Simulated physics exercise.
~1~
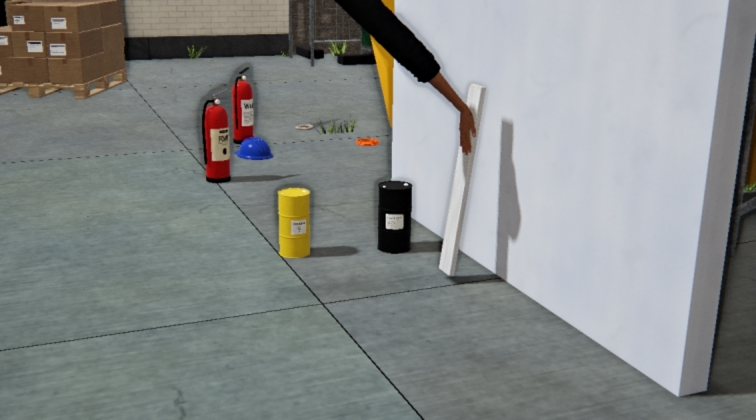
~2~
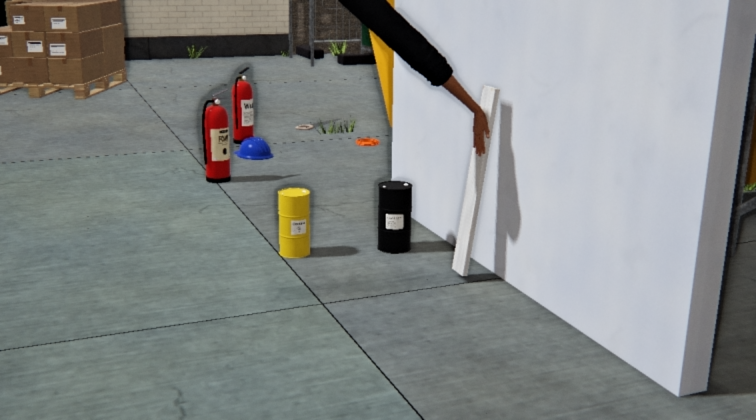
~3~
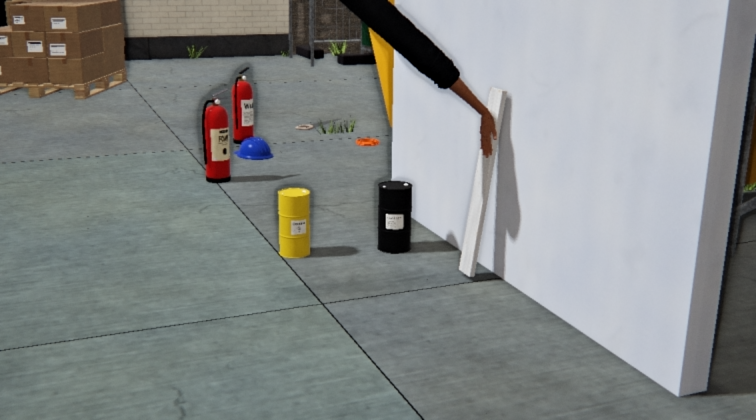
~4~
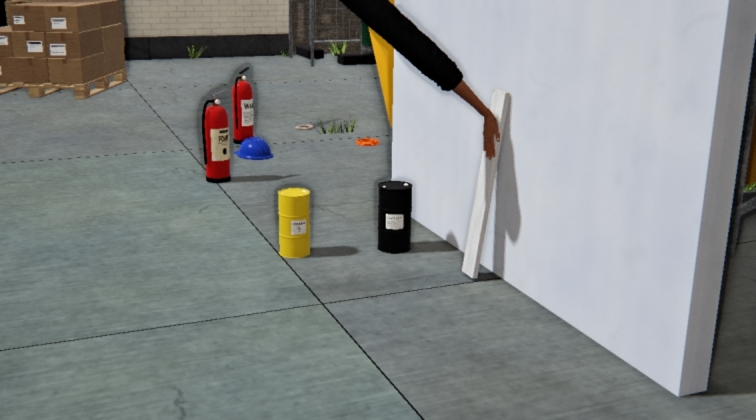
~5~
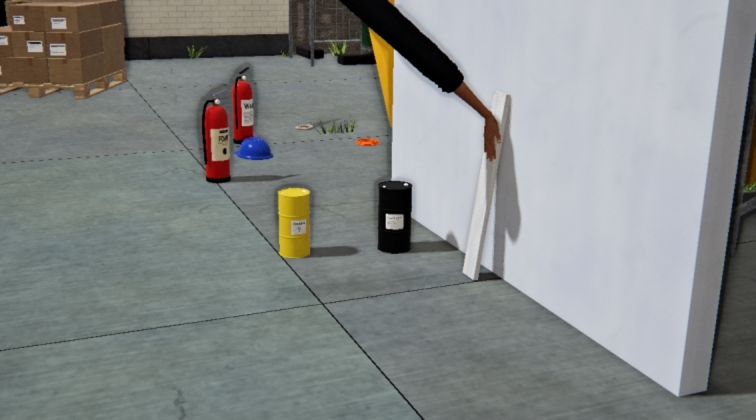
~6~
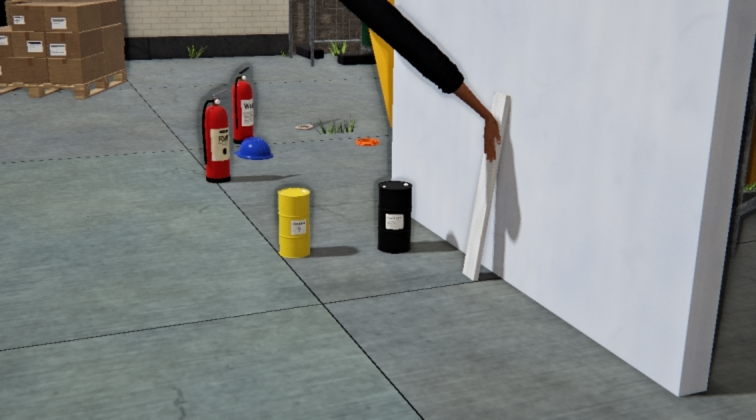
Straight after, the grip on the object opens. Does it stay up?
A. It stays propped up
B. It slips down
(A) It stays propped up.
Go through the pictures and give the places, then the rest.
In the first picture, not yet at the wall; white plank (462, 181); black canister (395, 217).
In the second picture, not yet at the wall; white plank (475, 182); black canister (395, 217).
In the third picture, not yet at the wall; white plank (482, 184); black canister (395, 217).
In the fourth picture, not yet at the wall; white plank (485, 185); black canister (395, 217).
In the fifth picture, leant on the wall, still held; white plank (486, 187); black canister (395, 217).
In the sixth picture, leant on the wall, still held; white plank (486, 188); black canister (395, 217).
Then, 0.40 s later than the last frame, all is still.
Then, 0.90 s later than the last frame, white plank resting near (486, 188).
When it is over, all 3 as before. End places, in pixels of the last picture, white plank near (486, 188). The plank holds.
